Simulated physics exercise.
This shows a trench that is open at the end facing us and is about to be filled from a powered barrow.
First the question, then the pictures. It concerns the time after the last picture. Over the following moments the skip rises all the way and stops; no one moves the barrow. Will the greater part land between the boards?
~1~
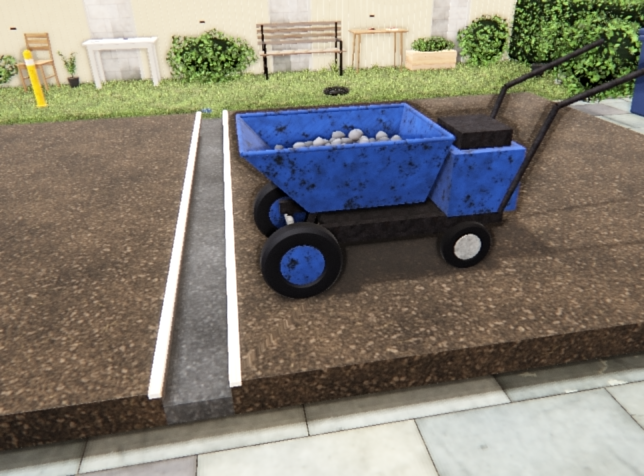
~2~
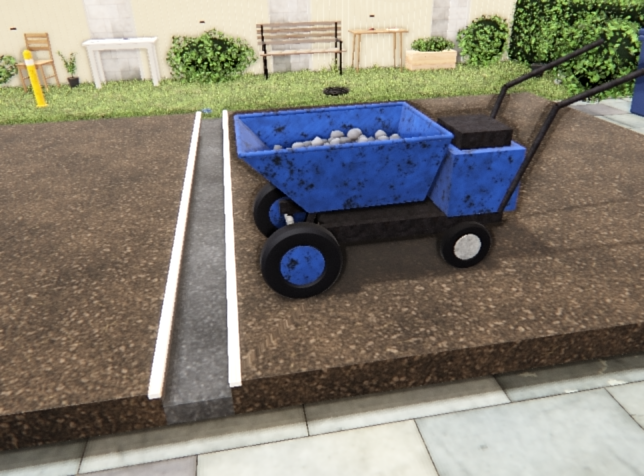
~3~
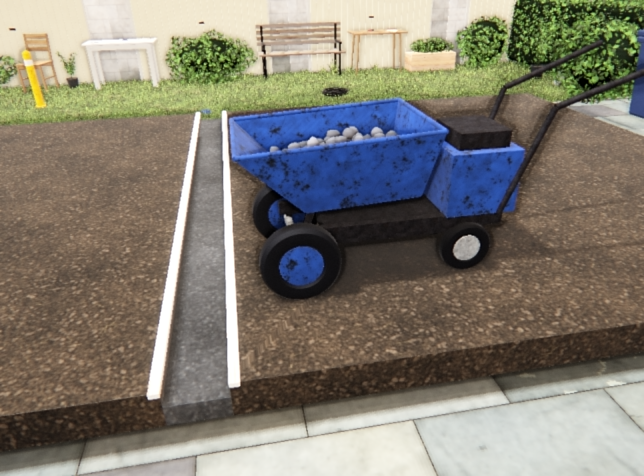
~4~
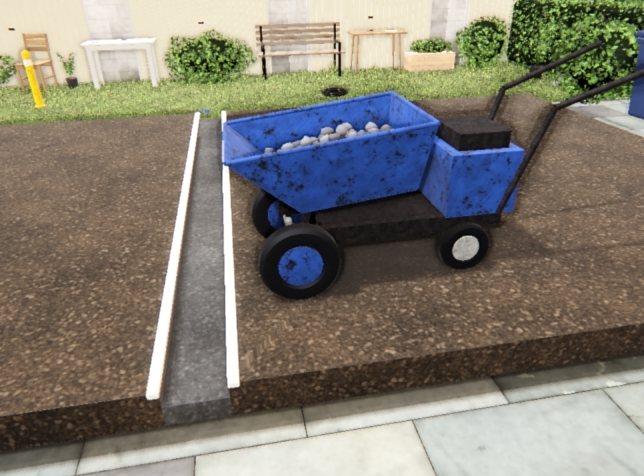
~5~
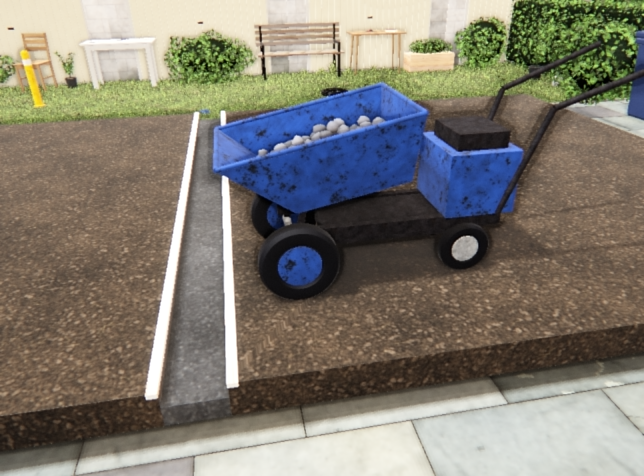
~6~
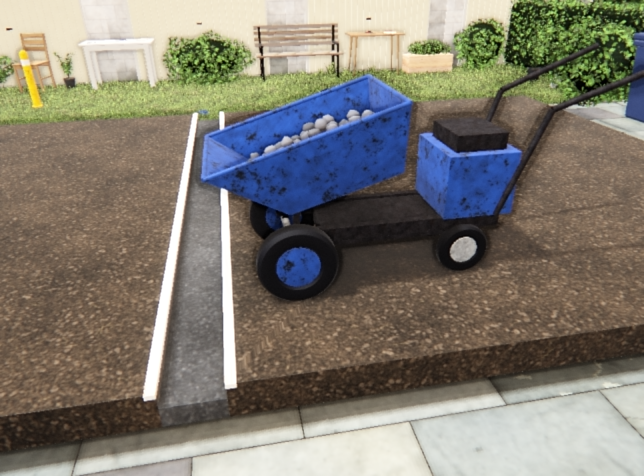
The amount in the trench falls below half.
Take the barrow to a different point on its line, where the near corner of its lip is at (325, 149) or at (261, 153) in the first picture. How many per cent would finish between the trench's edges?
First spot: Roughly 60 percent; second spot: Roughly 30 percent.
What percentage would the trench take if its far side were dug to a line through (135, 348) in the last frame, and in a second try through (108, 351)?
Roughly 40 percent first and 70 percent second.
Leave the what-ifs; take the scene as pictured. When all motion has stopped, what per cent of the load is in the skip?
I reckon some 10 percent.
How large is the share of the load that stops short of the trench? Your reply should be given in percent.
Share of load: Near 0 %.
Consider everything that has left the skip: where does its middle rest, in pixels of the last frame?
About pixel (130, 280).
Shortly afterwards, skip tipped steeply; the whole lot in the skip.
Next, skip tipped steeply; all but a few in the skip; a little beyond it.
Some moments later, skip tipped right over; near a quarter in the skip; only a few in or heaped over the trench; the bulk beyond it.
In the end, skip tipped right over; a little in the skip; a little in or heaped over the trench; the bulk beyond it.
